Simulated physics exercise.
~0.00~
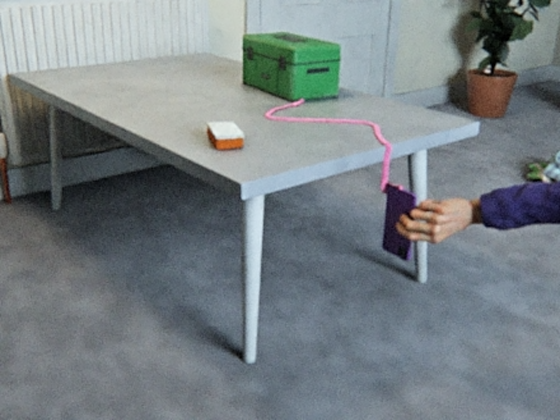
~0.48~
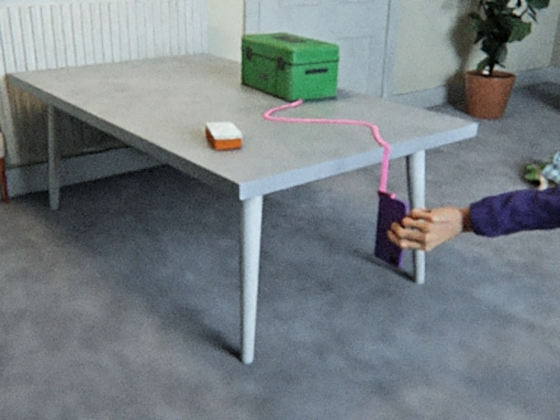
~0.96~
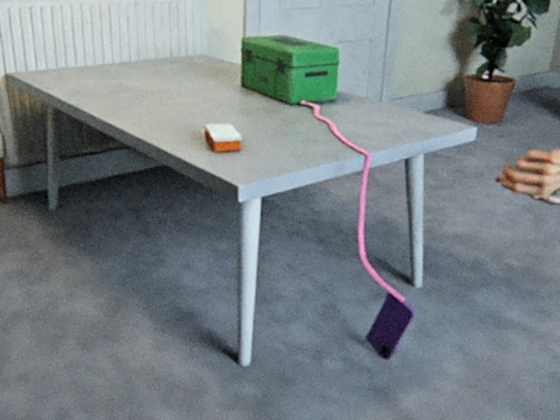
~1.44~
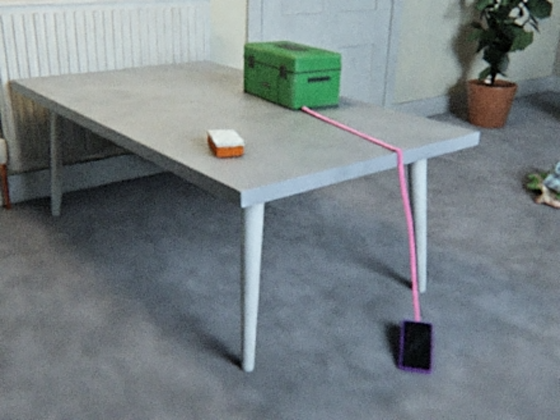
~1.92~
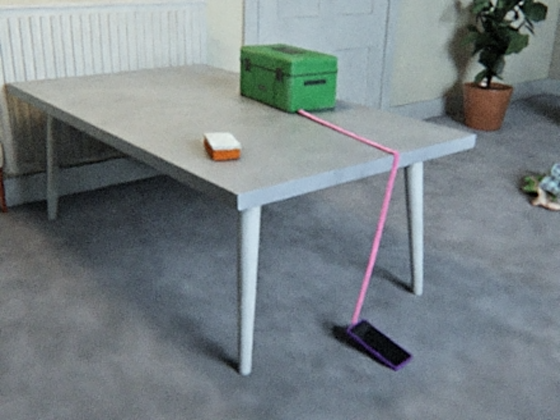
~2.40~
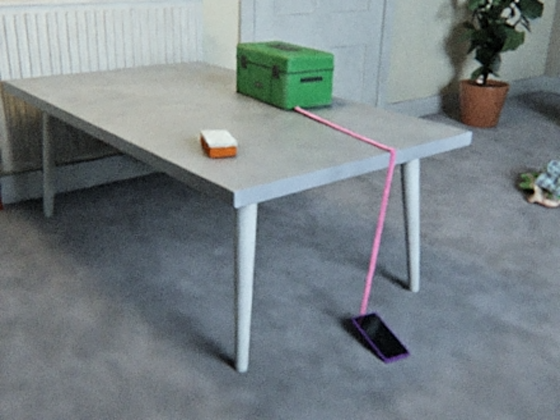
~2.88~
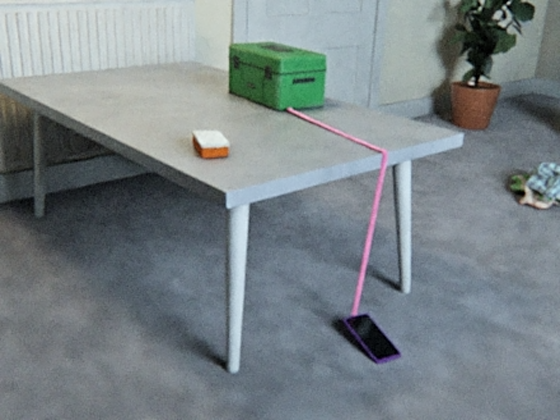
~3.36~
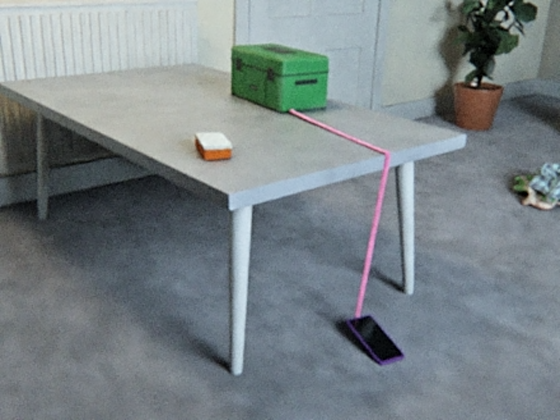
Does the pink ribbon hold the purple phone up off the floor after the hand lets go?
No, the phone drops all the way and ends up on the floor, still joined to the ribbon. The sponge stays in its place on the table.
Beside a grey table, a hand releases a purple phone on a ribbon onto the floor.
